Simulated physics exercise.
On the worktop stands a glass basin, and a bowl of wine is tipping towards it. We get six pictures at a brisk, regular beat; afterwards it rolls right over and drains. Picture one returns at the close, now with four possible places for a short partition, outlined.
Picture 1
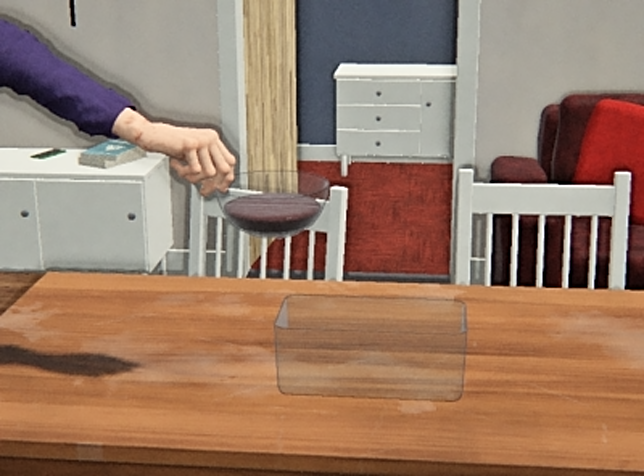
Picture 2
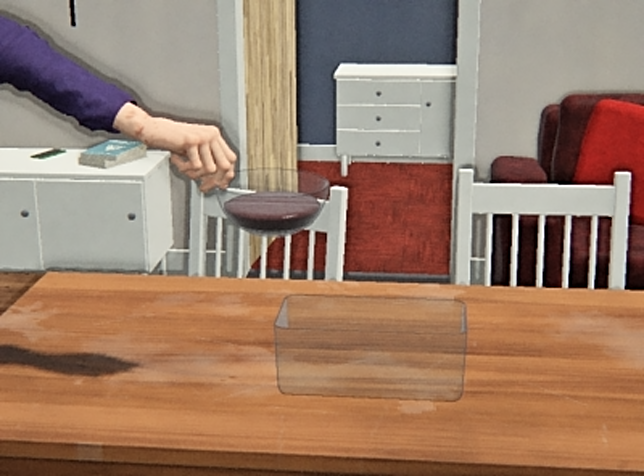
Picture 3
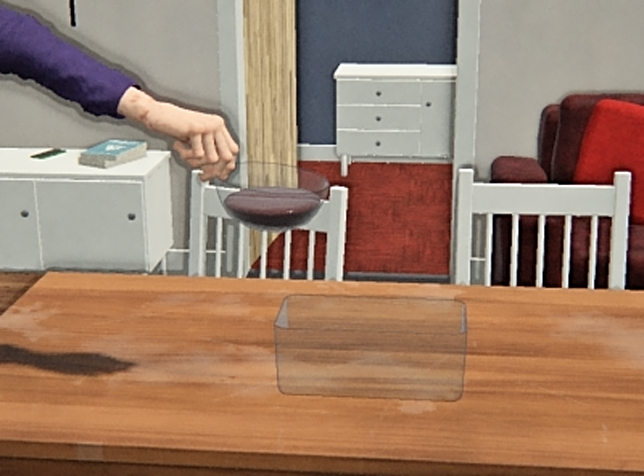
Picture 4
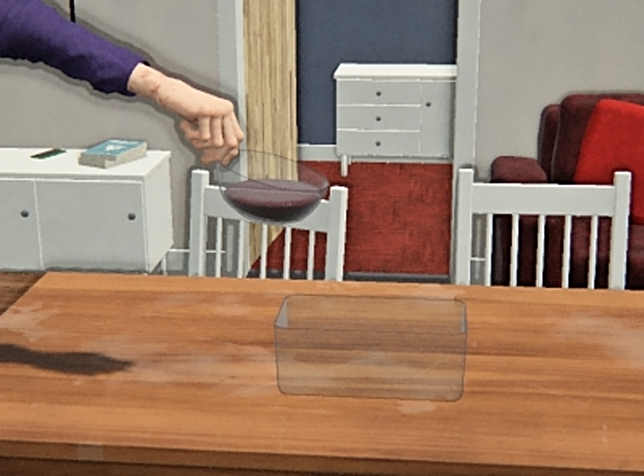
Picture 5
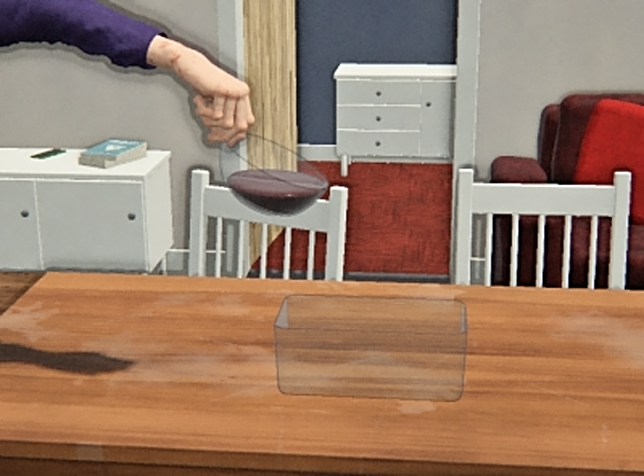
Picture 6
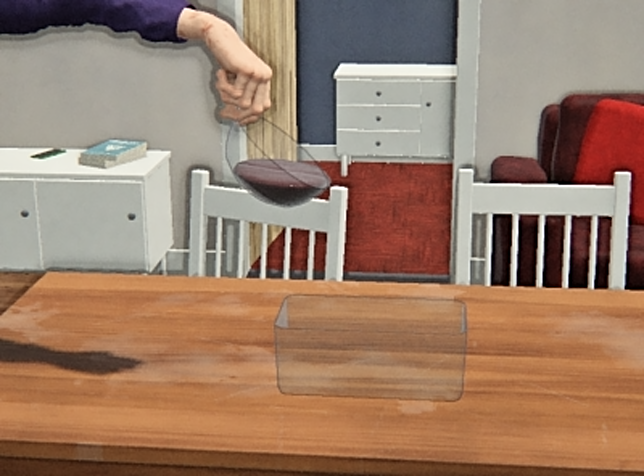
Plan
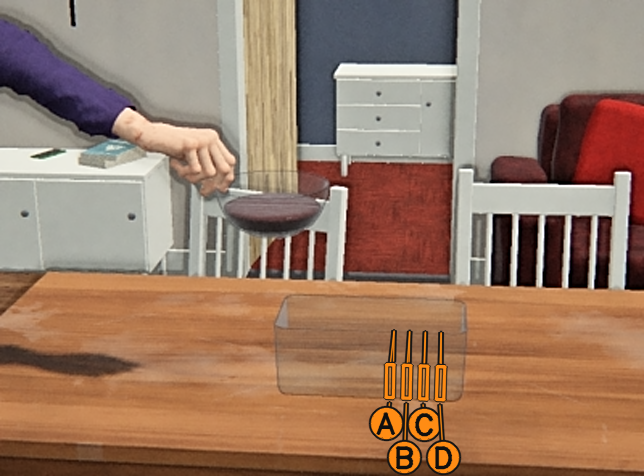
In a living space with grey walls, a red rug and a dark red sofa at right, a still view looks across a wooden table. An empty clear rectangular basin stands on the table, with white chairs and cabinets behind, while a purple-sleeved hand at left holds a clear bowl of dark wine. The bowl stays upright at first, then the hand rises and moves right, tilting it steadily rightward until wine reaches its lip.
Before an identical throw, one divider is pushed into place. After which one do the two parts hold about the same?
B.
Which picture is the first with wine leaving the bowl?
In picture 6.
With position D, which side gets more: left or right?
The left one.
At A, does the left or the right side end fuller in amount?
The right one.
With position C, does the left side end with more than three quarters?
Yes, it does.
On the marked copy, A at (389, 402); B at (406, 403); C at (423, 404); D at (439, 405).
If A is chosen, about 16 % ends left of the wall and 80 % right of it; 4 % is lost outside.
If B is chosen, about 45 % ends left of the wall and 50 % right of it; 4 % is lost outside.
If C is chosen, about 83 % ends left of the wall and 12 % right of it; 5 % is lost outside.
If D is chosen, about 92 % ends left of the wall and 4 % right of it; 4 % is lost outside.
